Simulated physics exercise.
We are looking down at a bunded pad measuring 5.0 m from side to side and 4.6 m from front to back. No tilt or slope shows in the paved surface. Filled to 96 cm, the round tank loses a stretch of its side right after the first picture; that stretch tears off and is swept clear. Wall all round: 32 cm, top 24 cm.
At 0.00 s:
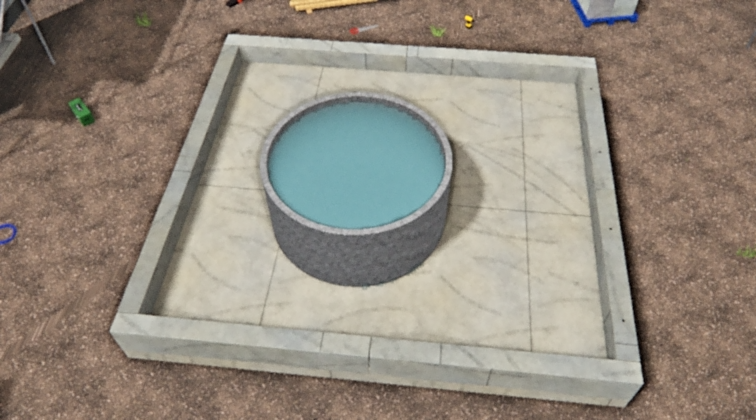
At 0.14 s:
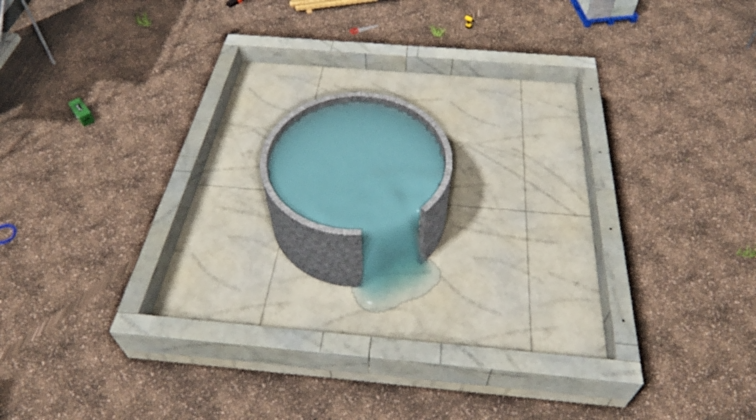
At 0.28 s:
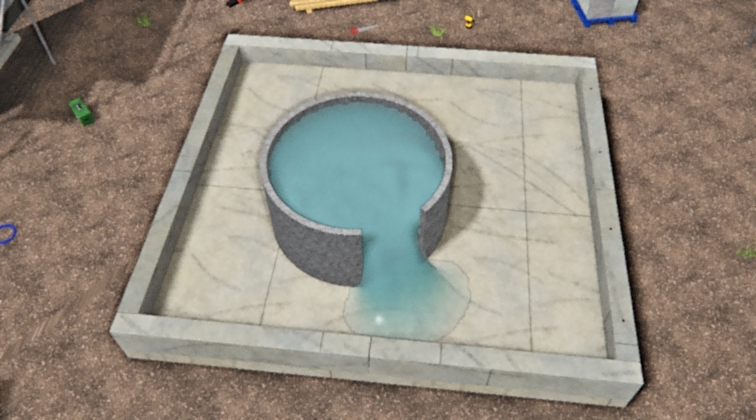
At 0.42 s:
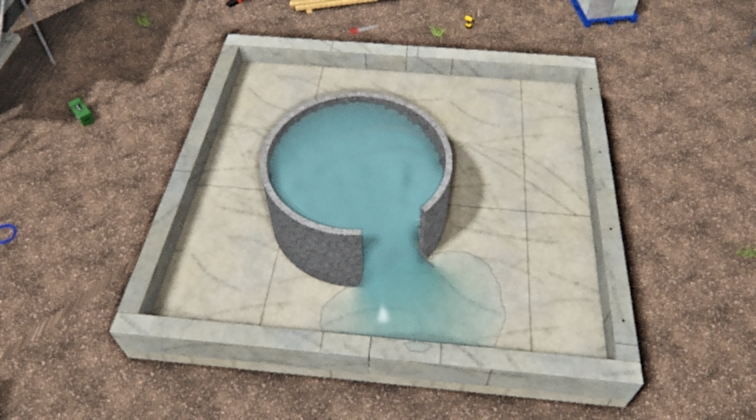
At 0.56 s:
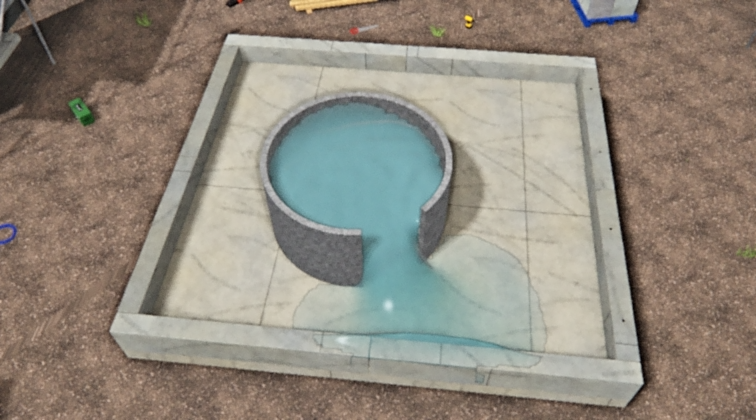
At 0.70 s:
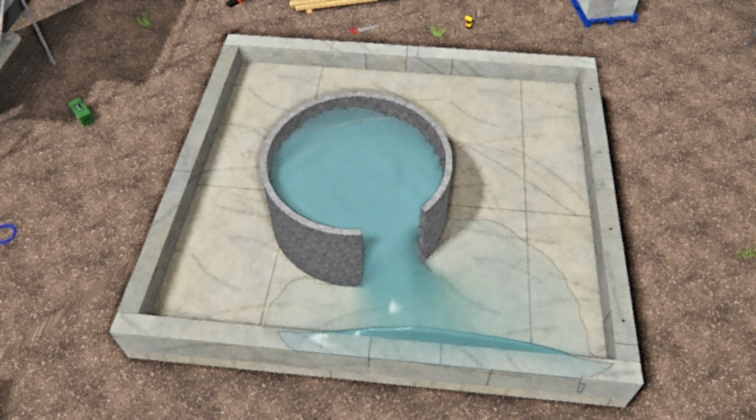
Water poured out of a round stone tank once a piece of its front wall was gone, spreading across the pale paved floor to the near wall and then along it, mostly rightward, as the tank's level dropped.
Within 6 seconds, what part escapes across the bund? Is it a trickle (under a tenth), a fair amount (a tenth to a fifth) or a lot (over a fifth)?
The overtopping lands mid-range.
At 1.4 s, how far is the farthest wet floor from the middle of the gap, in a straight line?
I'd say around 2.8 m from the gap.
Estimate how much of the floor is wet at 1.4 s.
About 35 per cent.
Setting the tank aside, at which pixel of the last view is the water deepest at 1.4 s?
That would be near pixel (406, 352).
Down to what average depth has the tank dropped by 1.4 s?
The mean depth is some 63 cm.
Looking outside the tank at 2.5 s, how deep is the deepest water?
It tops out at some 46 cm.
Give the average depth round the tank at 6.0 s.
Roughly 10 cm.
After 1.1 s water covers 25 % of the floor and is deepest (64 cm) near (406, 352); 1 % is over the wall.
After 1.4 s water covers 35 % of the floor and is deepest (62 cm) near (406, 352); 3 % is over the wall.
After 2.5 s water covers 55 % of the floor and is deepest (46 cm) near (592, 370); 12 % is over the wall.
After 4.0 s water covers 80 % of the floor and is deepest (34 cm) near (592, 370); 14 % is over the wall.
After 6.0 s water covers 80 % of the floor and is deepest (22 cm) near (574, 368); 14 % is over the wall.
